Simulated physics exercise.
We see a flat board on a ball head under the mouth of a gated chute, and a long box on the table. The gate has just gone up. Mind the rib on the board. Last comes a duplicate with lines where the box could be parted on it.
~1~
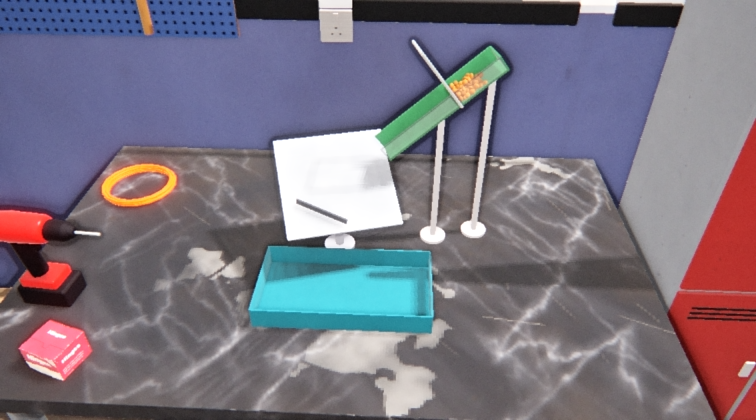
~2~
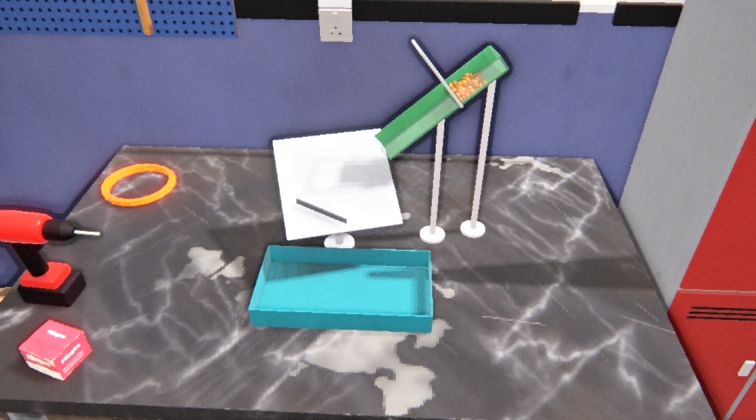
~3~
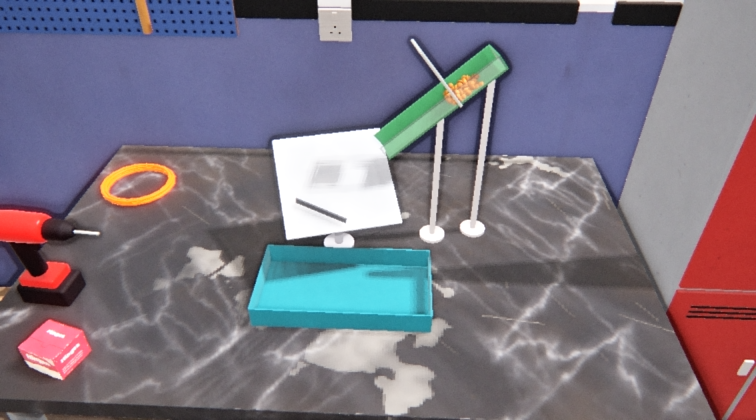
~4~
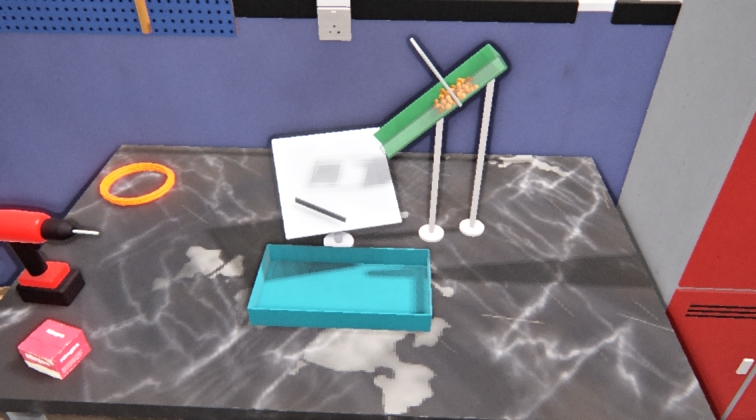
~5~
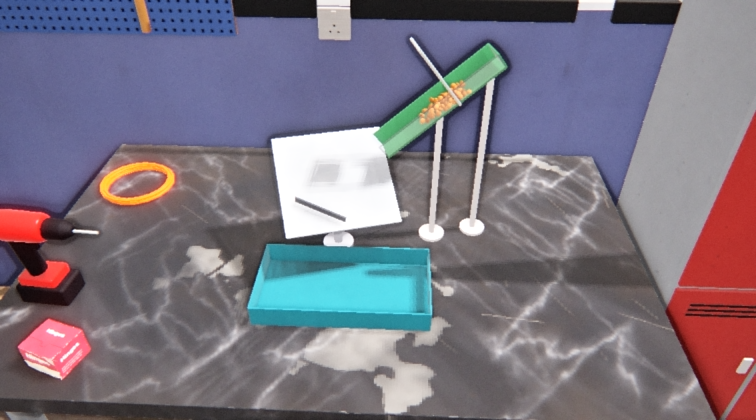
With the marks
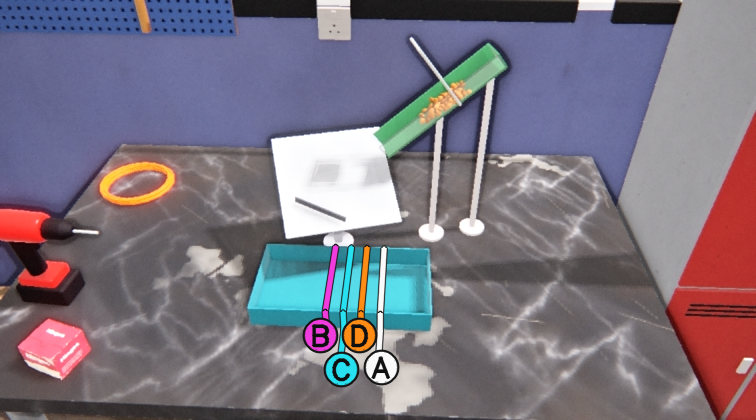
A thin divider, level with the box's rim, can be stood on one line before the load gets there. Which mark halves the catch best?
D.
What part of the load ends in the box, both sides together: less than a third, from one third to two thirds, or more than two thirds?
From one third to two thirds.
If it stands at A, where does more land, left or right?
Left.
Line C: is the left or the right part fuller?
Right.
On the marked copy, line A crosses the front rim at (380, 313); line B crosses the front rim at (325, 311); line C crosses the front rim at (343, 311); line D crosses the front rim at (361, 312).
If A is chosen, of what is caught, all but a few on the left of the divider, only a few on the right.
If B is chosen, of what is caught, none at all on the left of the divider, the whole lot on the right.
If C is chosen, of what is caught, none at all on the left of the divider, the whole lot on the right.
If D is chosen, of what is caught, close to half on the left of the divider, close to half on the right.
